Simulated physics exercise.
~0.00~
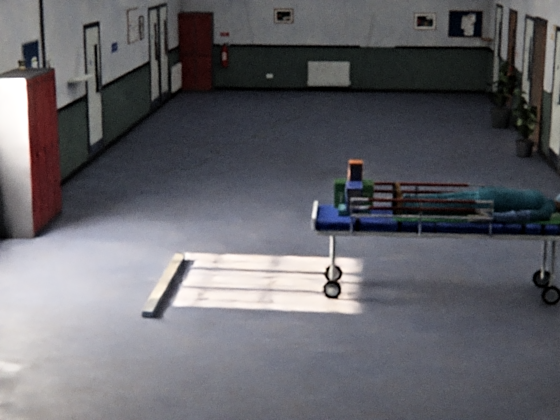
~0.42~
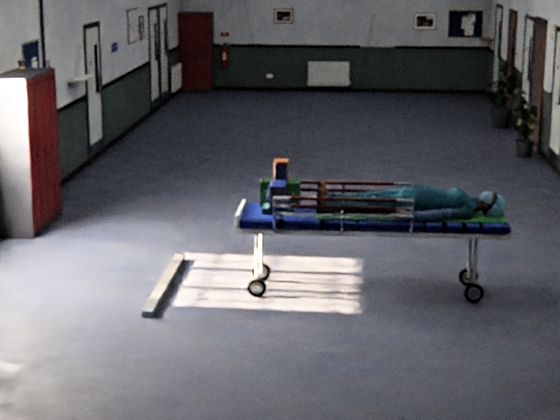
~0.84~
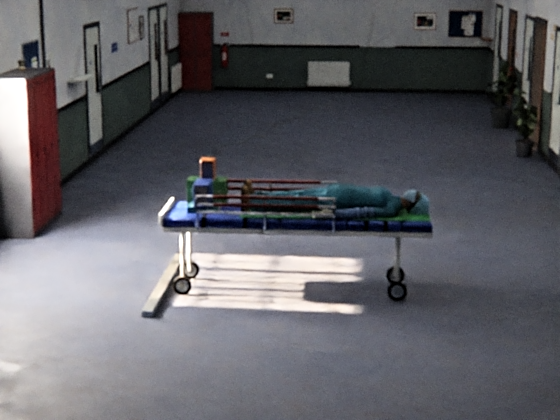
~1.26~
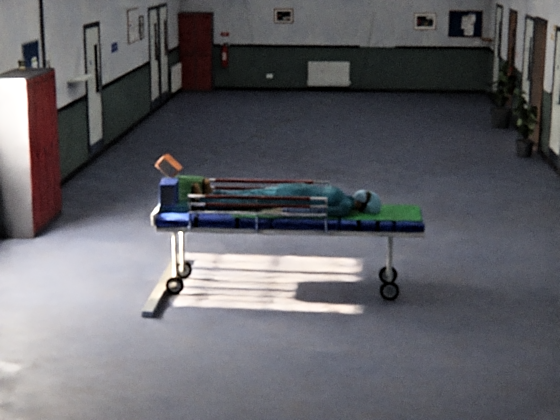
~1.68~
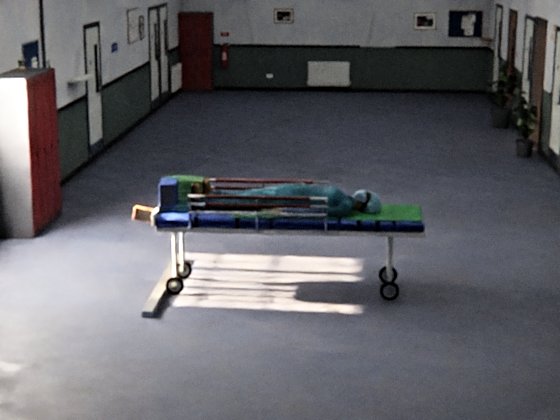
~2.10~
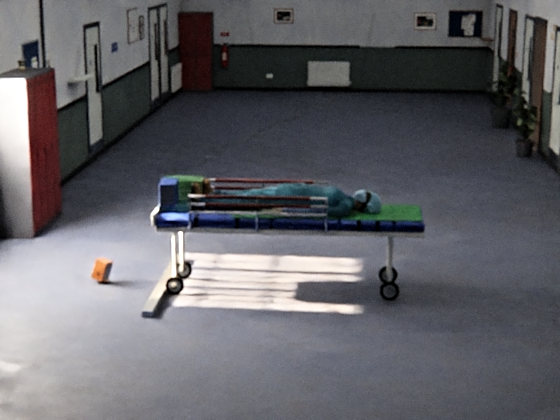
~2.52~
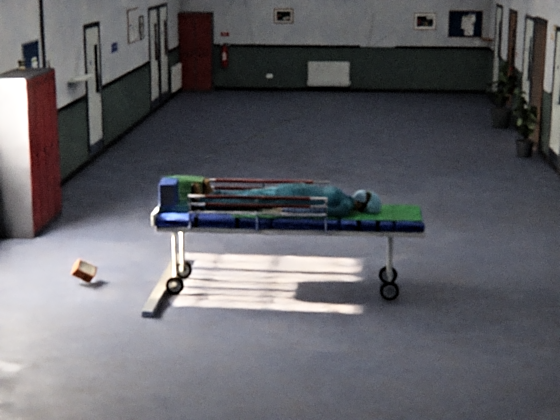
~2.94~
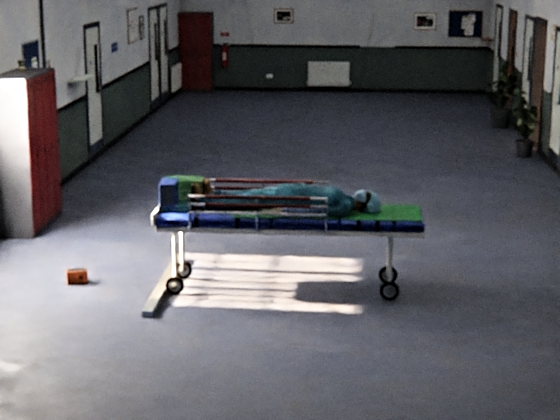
A wheeled stretcher carrying a person in teal, lying with the head to the right, rolls leftward across the grey floor of a long hall, seen from a fixed, slightly raised view. At its left end sit a blue block-like monitor, a green bag and a small orange box perched on top, with a red cabinet standing at far left. The stretcher reaches a low pale sill beside a patch of window light and stops. The orange box tips left, topples over the end and tumbles across the floor. It comes to lie on its side, while everything else stays aboard.
